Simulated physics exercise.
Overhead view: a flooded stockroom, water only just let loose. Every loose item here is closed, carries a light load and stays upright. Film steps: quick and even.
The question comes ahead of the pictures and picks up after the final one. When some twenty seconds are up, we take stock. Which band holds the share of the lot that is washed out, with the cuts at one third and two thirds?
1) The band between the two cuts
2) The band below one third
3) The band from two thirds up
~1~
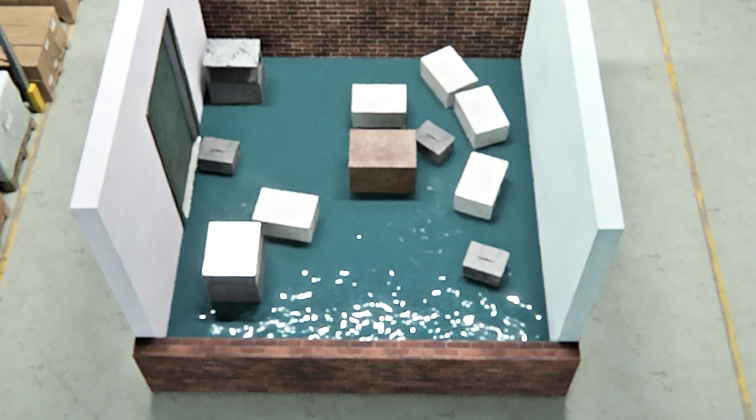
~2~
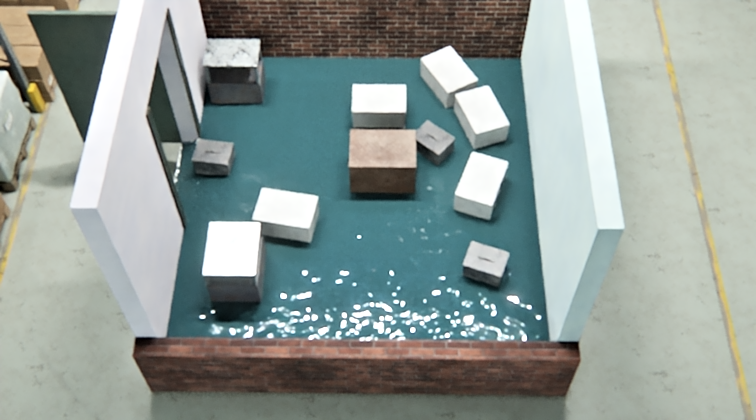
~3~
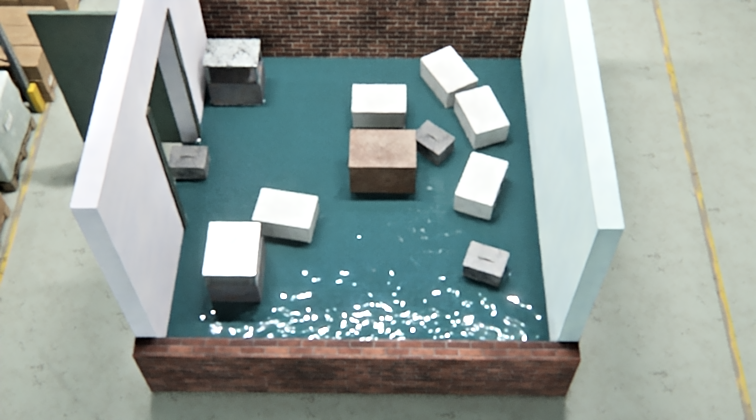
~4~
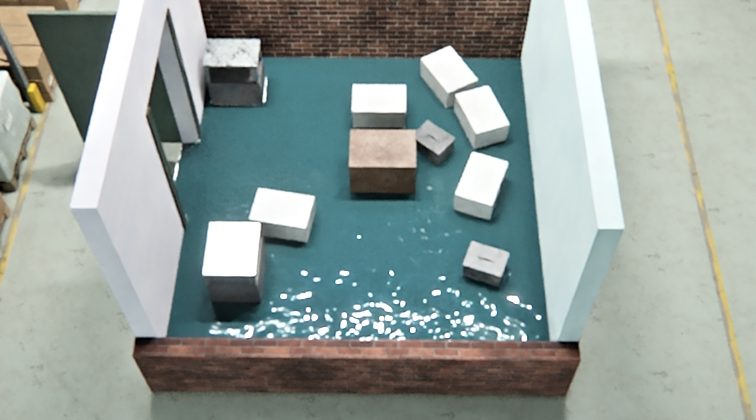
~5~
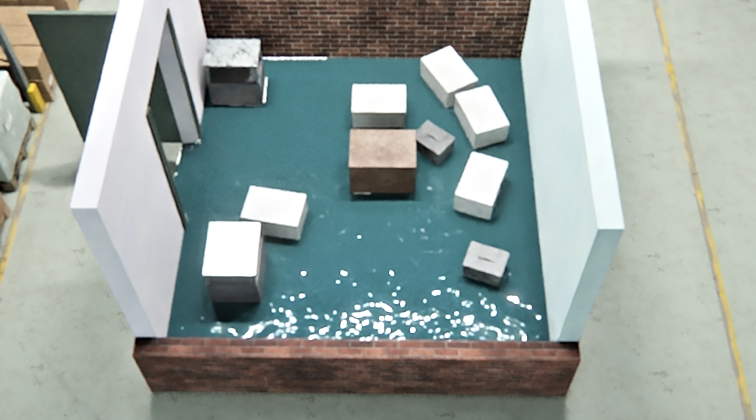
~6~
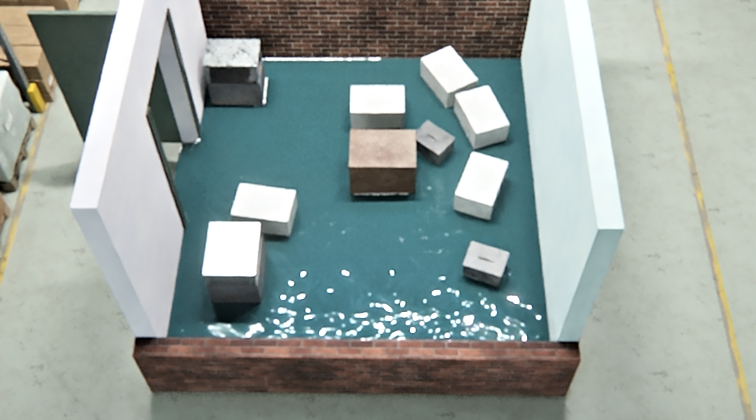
The band between the two cuts.
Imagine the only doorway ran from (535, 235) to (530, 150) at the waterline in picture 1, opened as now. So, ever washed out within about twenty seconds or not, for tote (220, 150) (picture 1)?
Verdict - retained.
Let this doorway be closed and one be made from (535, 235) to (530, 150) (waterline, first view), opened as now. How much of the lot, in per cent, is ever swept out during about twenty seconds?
About 80 per cent.
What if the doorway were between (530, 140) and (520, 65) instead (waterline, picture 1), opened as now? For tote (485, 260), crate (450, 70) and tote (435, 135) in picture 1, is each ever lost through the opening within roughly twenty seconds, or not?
In the order given: Flushed out, flushed out, flushed out.
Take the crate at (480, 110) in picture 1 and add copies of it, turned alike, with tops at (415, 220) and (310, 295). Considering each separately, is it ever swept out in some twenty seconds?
First lost, then retained.
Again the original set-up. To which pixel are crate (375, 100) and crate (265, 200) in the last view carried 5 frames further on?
(343, 103) and (189, 185).
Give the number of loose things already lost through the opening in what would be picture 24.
I reckon 2.
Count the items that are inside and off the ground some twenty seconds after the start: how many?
So that is 4.
A moment on, 1 of 8 are out; 7 afloat.
Next, 2 of 8 are out; 6 afloat.
Later, 3 of 8 are out; 5 afloat.
In the end, 4 of 8 are out; 4 afloat.
